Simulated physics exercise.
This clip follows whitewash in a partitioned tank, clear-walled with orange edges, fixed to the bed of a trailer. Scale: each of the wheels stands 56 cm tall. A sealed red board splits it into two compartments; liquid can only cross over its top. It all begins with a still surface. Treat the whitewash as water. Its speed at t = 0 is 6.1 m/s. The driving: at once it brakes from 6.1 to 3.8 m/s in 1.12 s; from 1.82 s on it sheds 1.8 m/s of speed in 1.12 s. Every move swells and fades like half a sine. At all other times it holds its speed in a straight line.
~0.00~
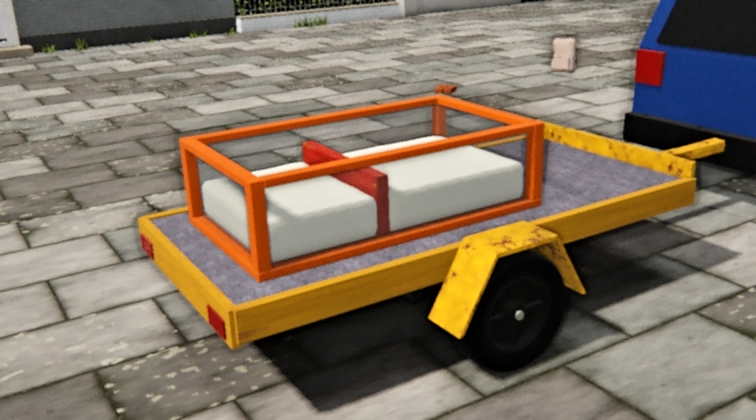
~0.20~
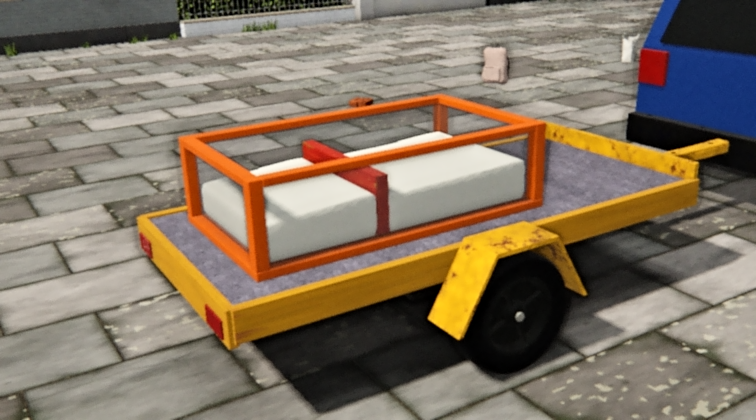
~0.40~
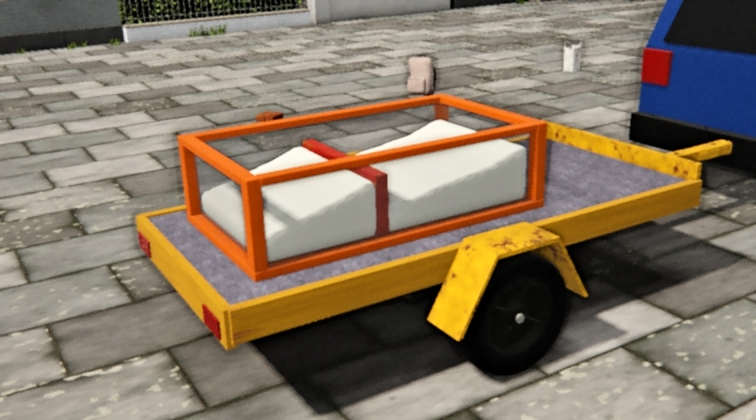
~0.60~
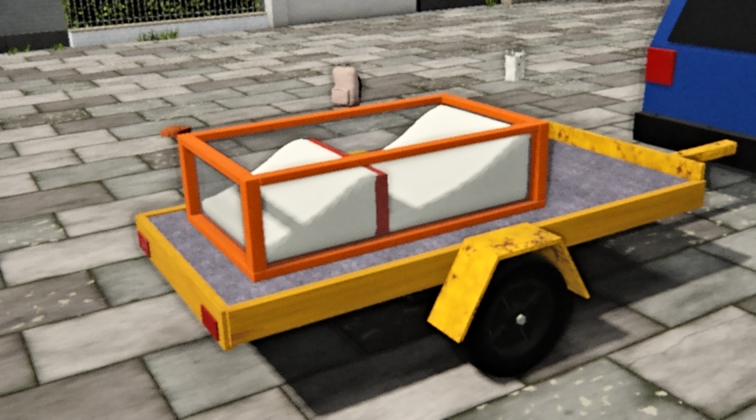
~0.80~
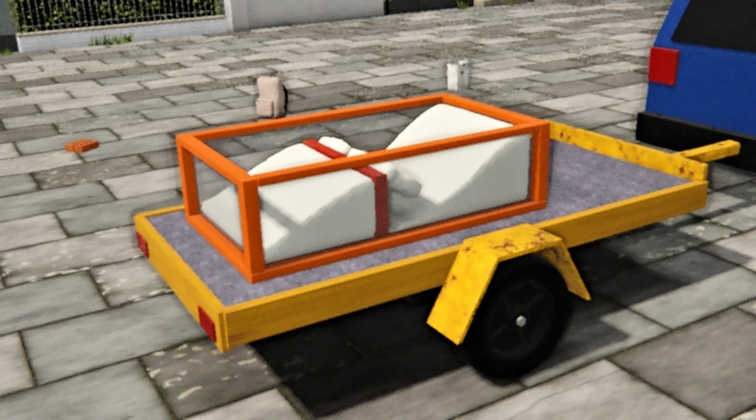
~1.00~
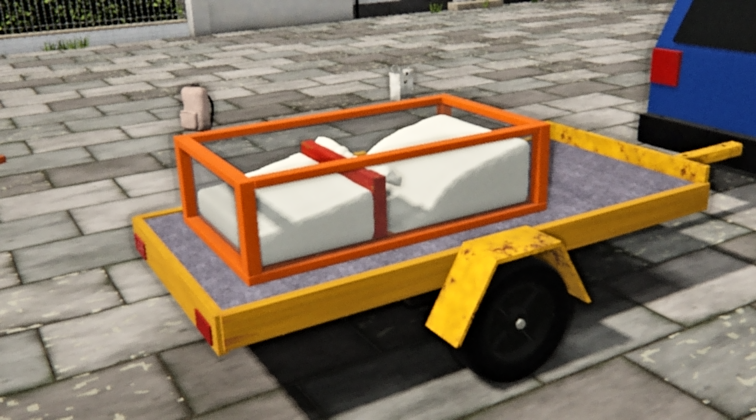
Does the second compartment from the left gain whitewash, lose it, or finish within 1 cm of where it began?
That compartment finishes unchanged.
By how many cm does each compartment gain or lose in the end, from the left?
In cm: 0, 0.
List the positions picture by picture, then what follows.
In the first frame, surface heights from the left, (312, 204), (449, 173); board top at (383, 177); the front is on the right, levels are read along the near wall; a wheel hub at (525, 319).
In the second frame, surface heights from the left, (312, 204), (450, 172).
In the third frame, surface heights from the left, (311, 204), (450, 174).
In the fourth frame, surface heights from the left, (310, 205), (451, 179).
In the fifth frame, surface heights from the left, (309, 203), (451, 180).
In the sixth frame, surface heights from the left, (307, 208), (451, 168); a wheel hub at (526, 328).
Then, 1.70 s in, the mean depths from the left are 18, 18 cm.
Then, 2.50 s in, the mean depths from the left are 18, 18 cm.
Then, 3.50 s in, the mean depths from the left are 18, 18 cm; 1 per cent is out, over the front.
Then, 5.93 s in, the mean depths from the left are 18, 18 cm; 1 per cent is out, over the front.
